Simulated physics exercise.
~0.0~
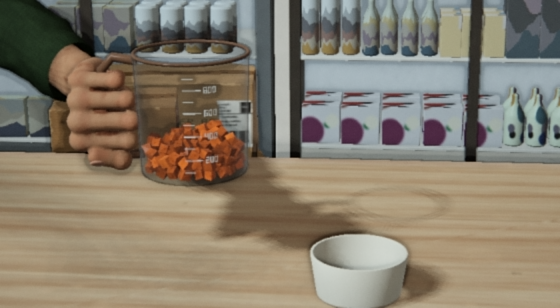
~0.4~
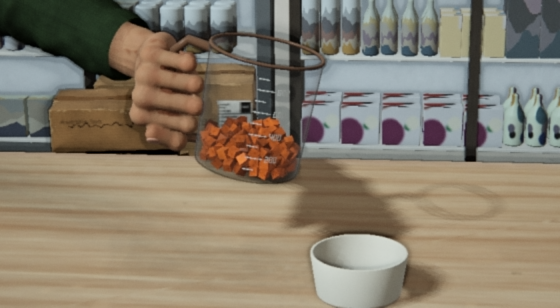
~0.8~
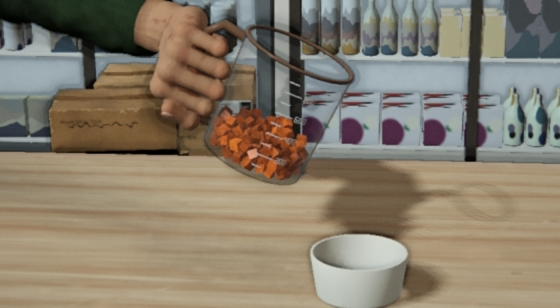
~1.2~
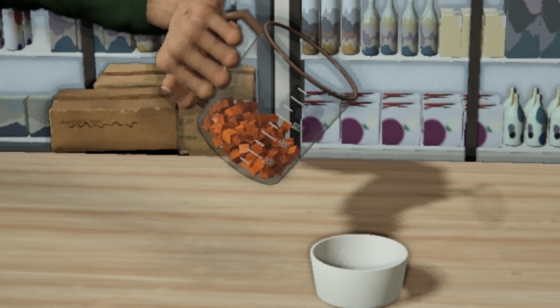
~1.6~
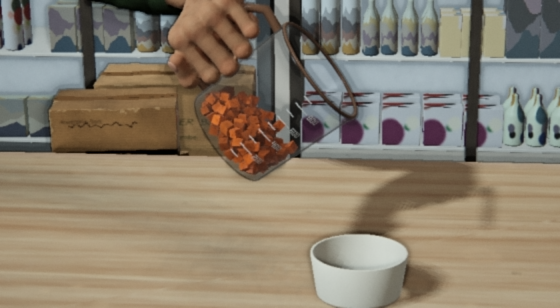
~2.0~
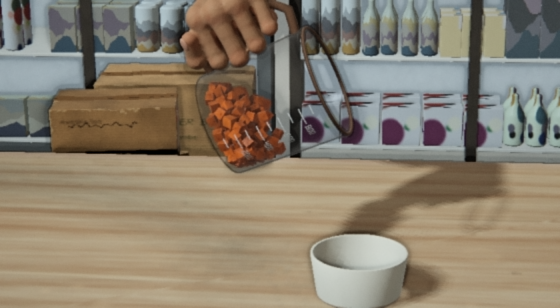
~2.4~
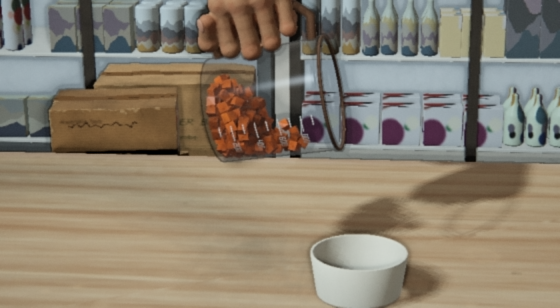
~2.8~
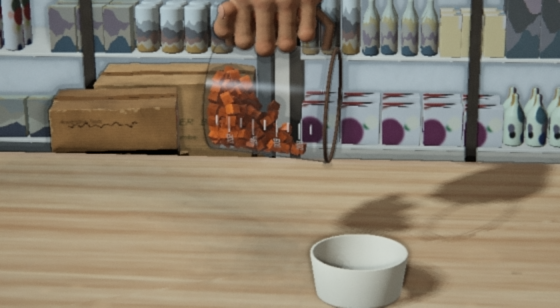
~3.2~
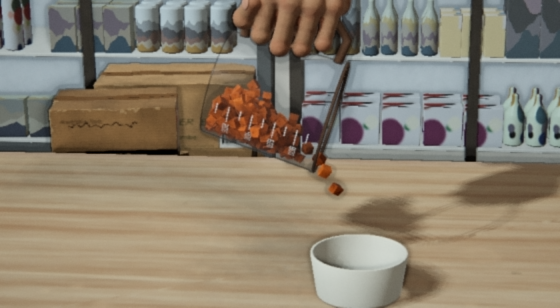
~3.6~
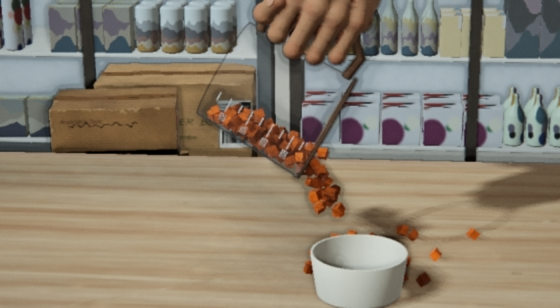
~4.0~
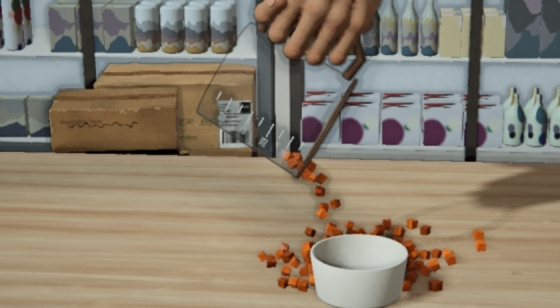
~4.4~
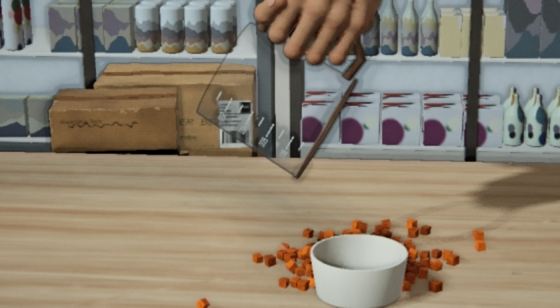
The video shows a hand lifting a clear jug of orange carrot cubes, moving it right above a wooden counter and tipping it over near a small white bowl. The cubes tumble out and scatter on the counter around and behind the bowl, leaving the tilted jug empty.
